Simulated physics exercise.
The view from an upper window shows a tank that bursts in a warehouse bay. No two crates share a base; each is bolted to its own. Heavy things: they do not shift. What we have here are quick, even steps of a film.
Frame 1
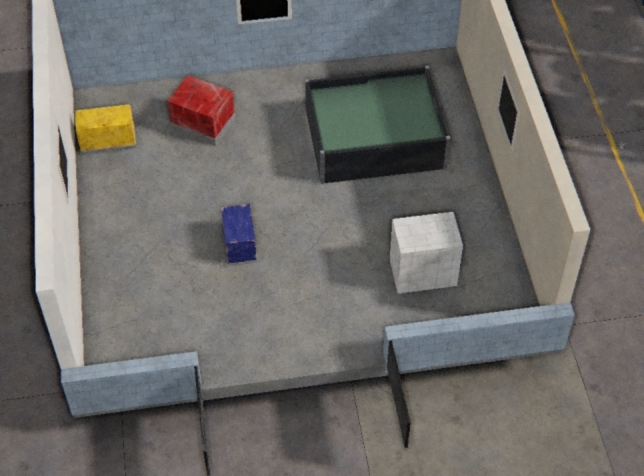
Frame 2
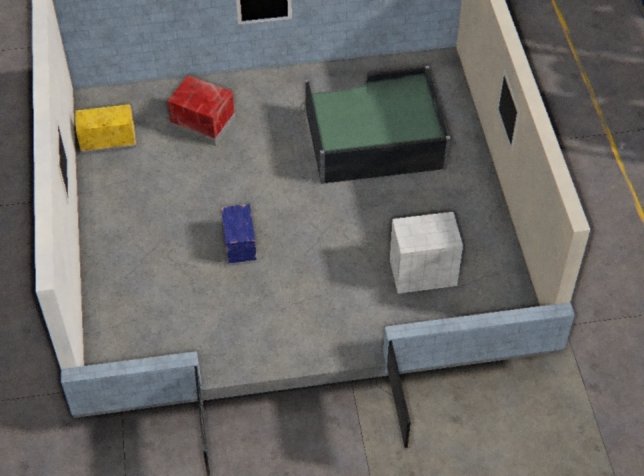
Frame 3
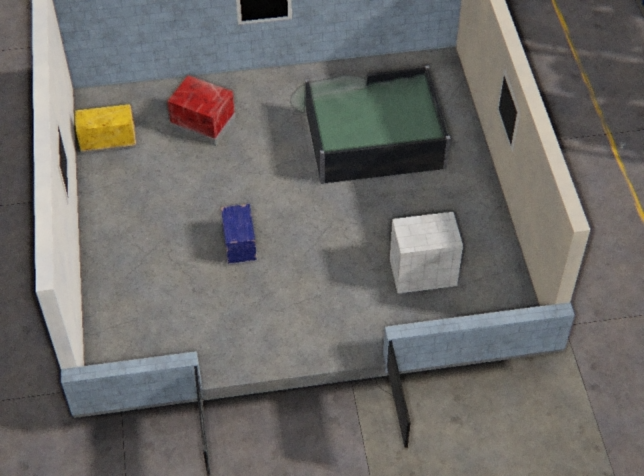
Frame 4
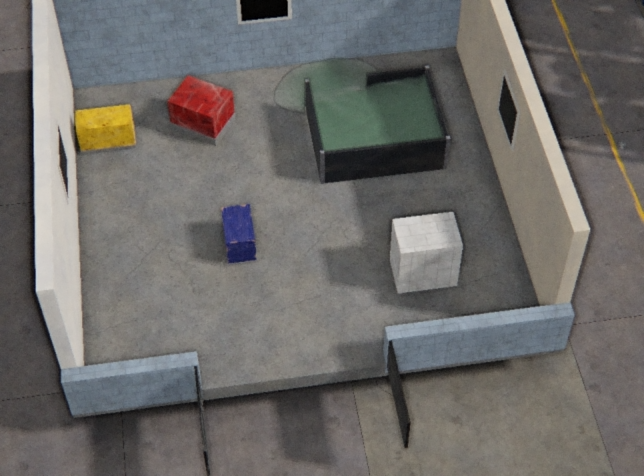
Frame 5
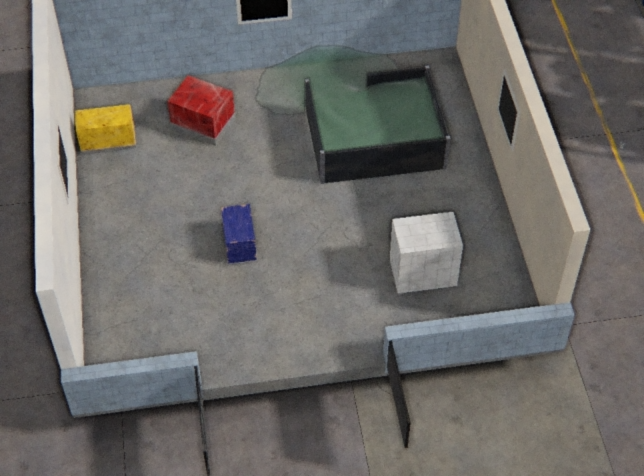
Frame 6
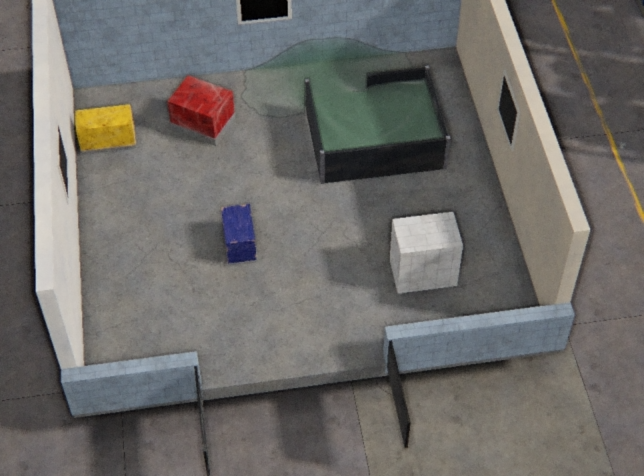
To begin with, greenish water lies still in an open, dark-walled tank in a walled bay, with yellow, red, blue and white crates standing around it. Then a gap opens in the tank's far side, and water pours out, spreading in a thin sheet across the floor toward the red crate, while the crates stay put.
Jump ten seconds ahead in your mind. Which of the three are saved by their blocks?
My prediction: The red crate will meet the water, the blue crate will meet the water, the yellow crate will meet the water.
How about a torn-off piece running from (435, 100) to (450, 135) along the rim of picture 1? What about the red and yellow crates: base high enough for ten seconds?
First, the red crate is not reached; second, the yellow crate is flooded.
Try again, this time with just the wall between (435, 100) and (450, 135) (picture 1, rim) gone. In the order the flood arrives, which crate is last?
The yellow crate.
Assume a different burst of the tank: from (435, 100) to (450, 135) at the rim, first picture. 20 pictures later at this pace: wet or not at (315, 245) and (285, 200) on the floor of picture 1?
First spot swamped, second spot unflooded.
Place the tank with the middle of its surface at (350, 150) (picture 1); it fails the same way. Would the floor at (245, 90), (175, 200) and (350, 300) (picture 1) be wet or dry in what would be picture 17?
Taking the three spots in order: Swamped, bare, bare.
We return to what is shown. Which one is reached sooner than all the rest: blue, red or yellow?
That's the red crate.
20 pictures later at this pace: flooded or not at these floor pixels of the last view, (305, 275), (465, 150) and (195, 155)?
First spared, second inundated, third spared.
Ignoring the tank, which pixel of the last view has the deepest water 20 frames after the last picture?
Near (74, 89).
A moment on, water covers 10 % of the floor; the red crate water round its plinth, the blue crate not reached, the yellow crate not reached.
Next, water covers 20 % of the floor; the red crate water round its plinth, the blue crate not reached, the yellow crate water round its plinth.
Then, water covers 35 % of the floor; the red crate water round its plinth, the blue crate not reached, the yellow crate water round its plinth.
Later, water covers 70 % of the floor; the red crate water round its plinth, the blue crate water round its plinth, the yellow crate water round its plinth.
In the end, water covers 100 % of the floor; the red crate was topped, the blue crate was topped, the yellow crate was topped.
